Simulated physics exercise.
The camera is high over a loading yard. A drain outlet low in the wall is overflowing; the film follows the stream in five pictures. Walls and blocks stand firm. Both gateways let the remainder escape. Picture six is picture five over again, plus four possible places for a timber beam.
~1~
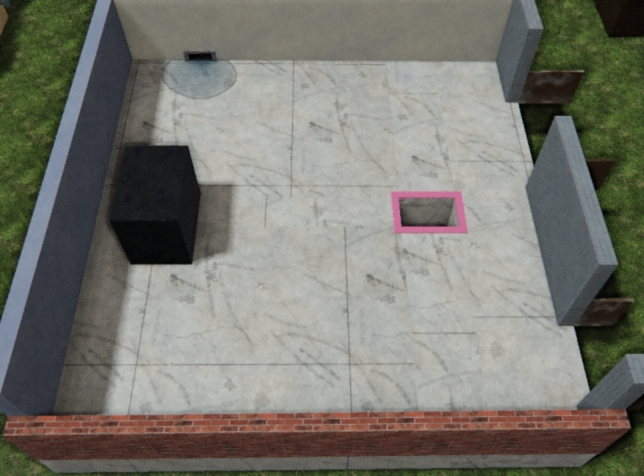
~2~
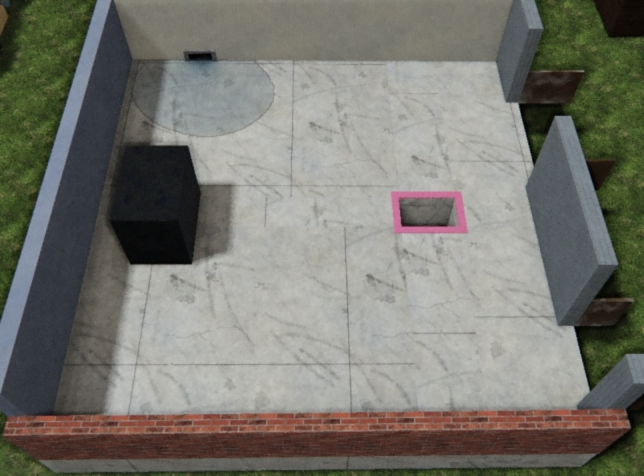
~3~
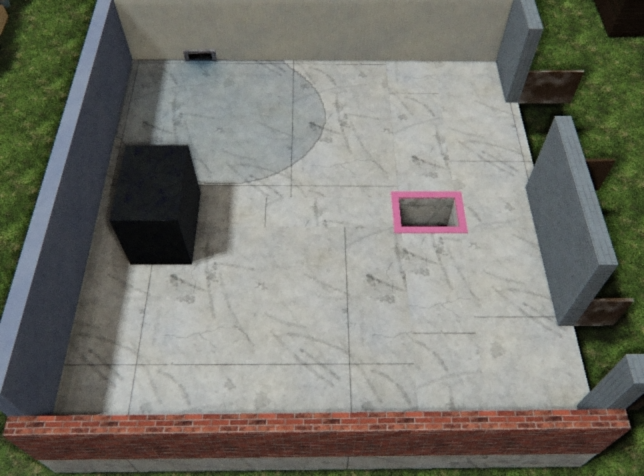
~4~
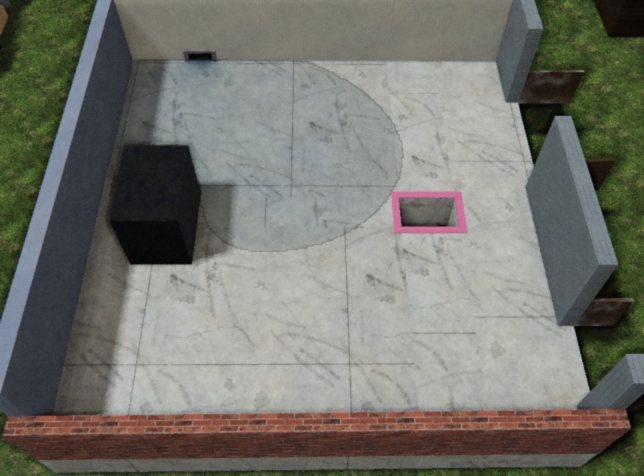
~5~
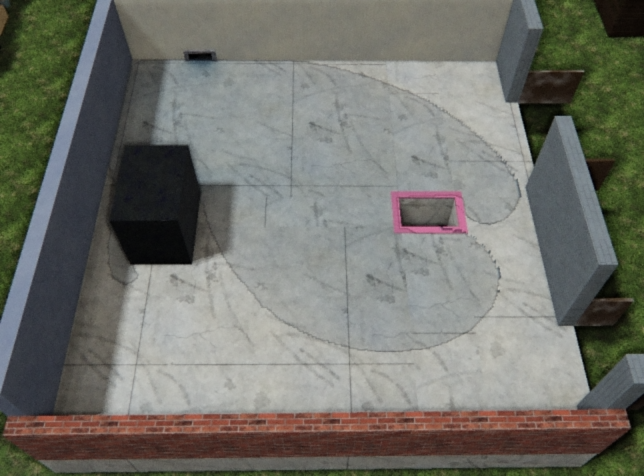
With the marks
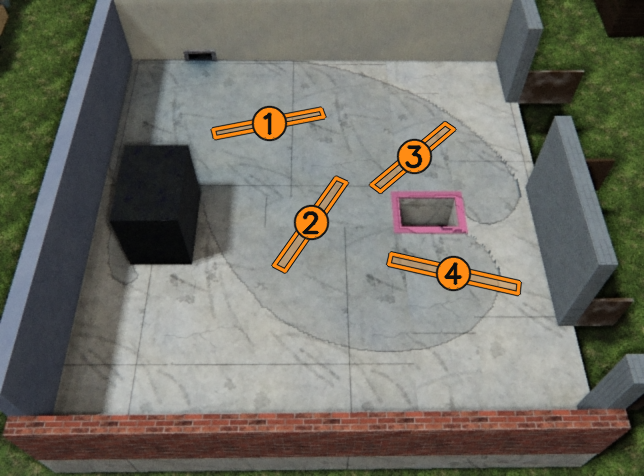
A walled yard with a pale, veined stone floor is seen from high above, with grass around it and a steady camera. A black block stands at the left, a pink-rimmed square drain sits right of centre, and grey wall sections with gaps line the right side. From a small outlet at the back left, a thin sheet of water spreads across the floor, passes the block and wraps around the drain, entering it.
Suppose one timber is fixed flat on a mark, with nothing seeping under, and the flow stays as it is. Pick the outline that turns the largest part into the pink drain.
Position 4 does it best.
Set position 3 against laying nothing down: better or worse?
Position 3 is worse.
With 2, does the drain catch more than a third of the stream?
No.
On the marked copy, 1 from (214, 133) to (322, 113); 2 from (279, 268) to (341, 180); 3 from (375, 188) to (449, 126); 4 from (390, 259) to (518, 288).
For position 1, about 15 % of the stream goes into the pink drain, about 85 % out by the gates.
For position 2, about 14 % of the stream goes into the pink drain, about 86 % out by the gates.
For position 3, about 16 % of the stream goes into the pink drain, about 83 % out by the gates.
For position 4, about 30 % of the stream goes into the pink drain, about 70 % out by the gates.
